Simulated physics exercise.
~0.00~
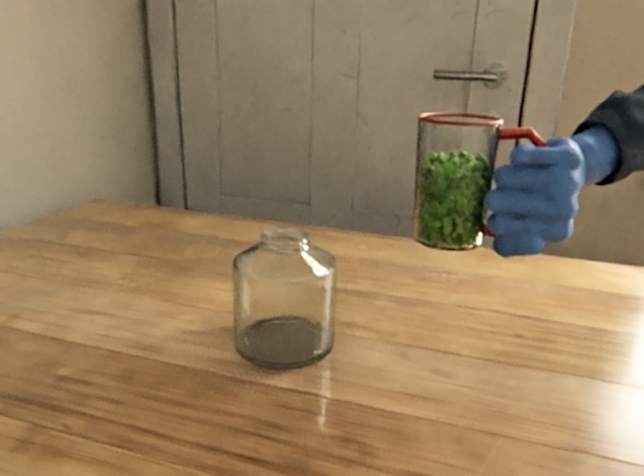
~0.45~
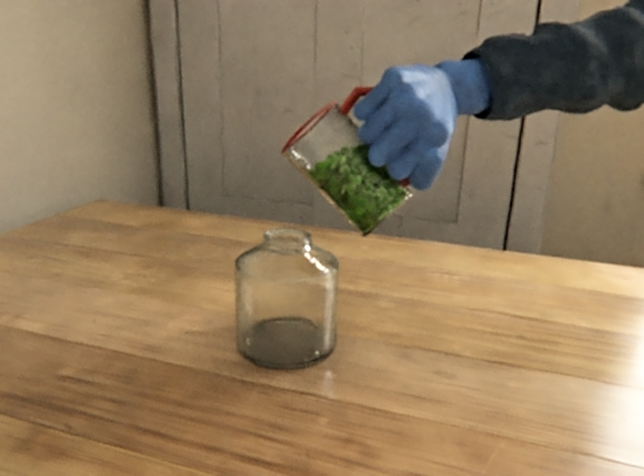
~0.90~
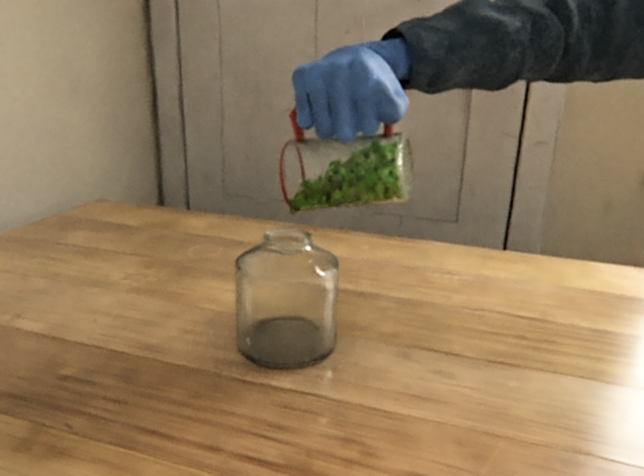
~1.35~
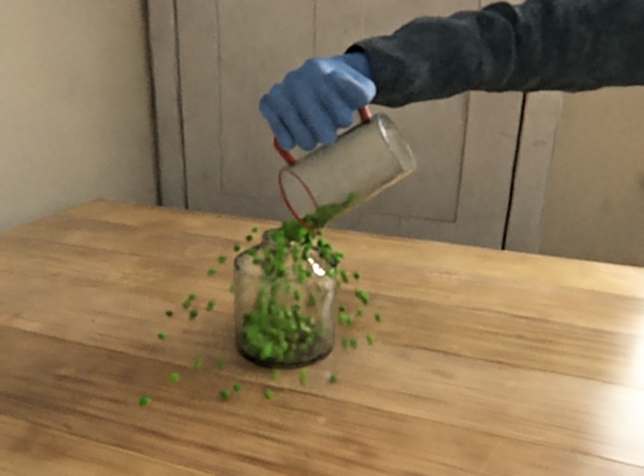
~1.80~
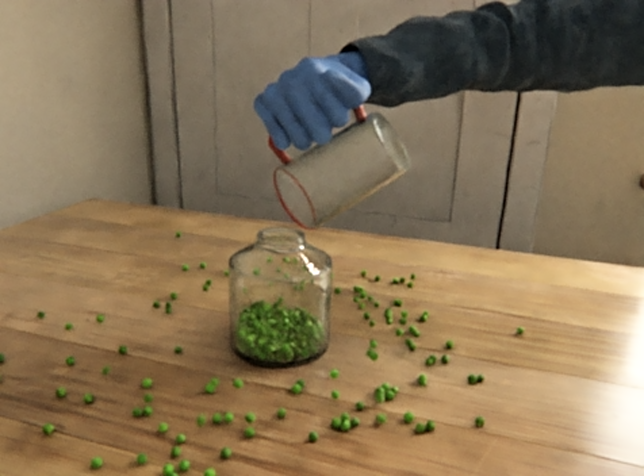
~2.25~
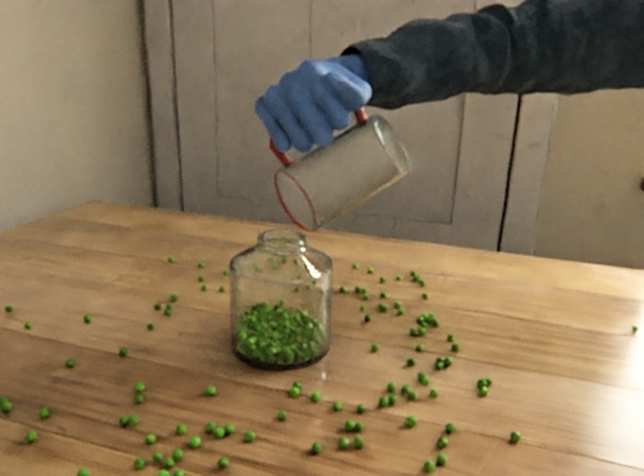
A gloved hand tips green peas from a clear cup into a jar, scattering many across the table.
